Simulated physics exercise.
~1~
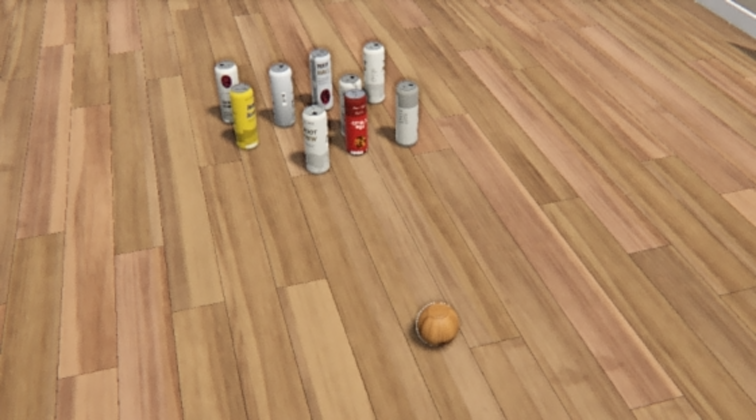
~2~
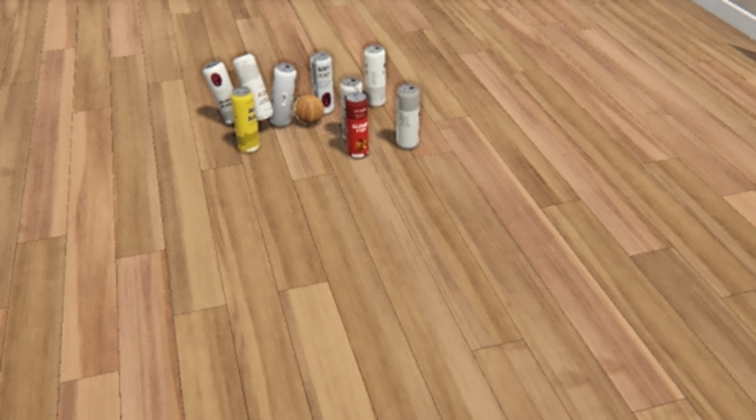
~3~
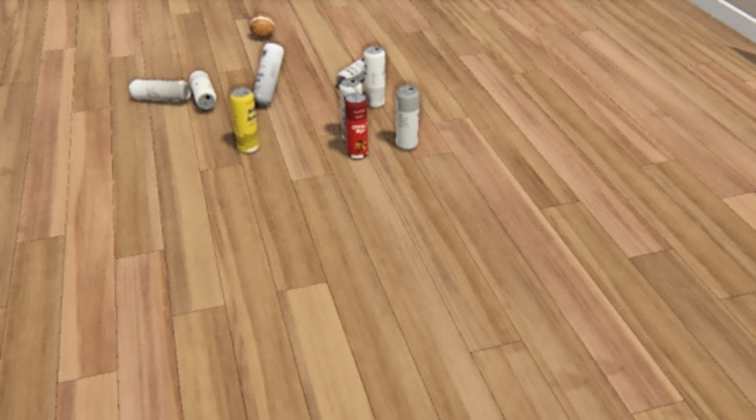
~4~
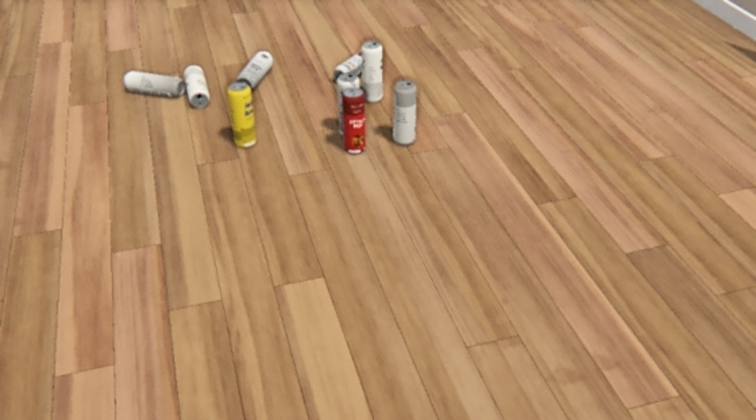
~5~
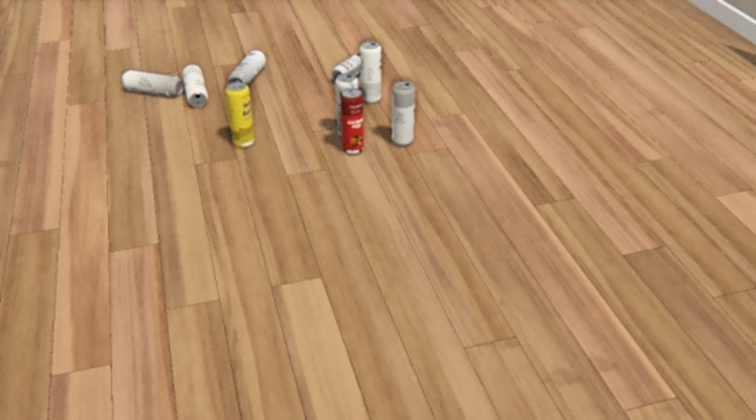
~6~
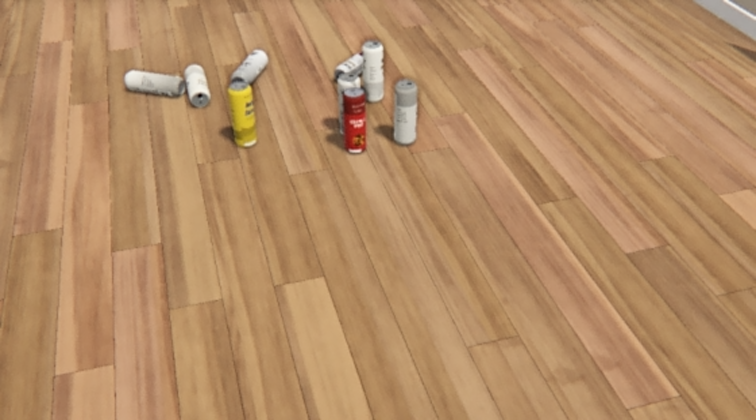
A wooden ball rolls away from the viewer across a plank floor, seen from above by a slightly swaying camera, toward nine upright tubes grouped in the upper left. Most are white or grey, with a yellow one at the left and a red one near the front. The ball strikes the front white tube, sending it back and left, and passes into the group as others tip. It rolls out behind them and disappears from view. Four pale tubes end up lying down, while the yellow and red ones stay standing with three others.
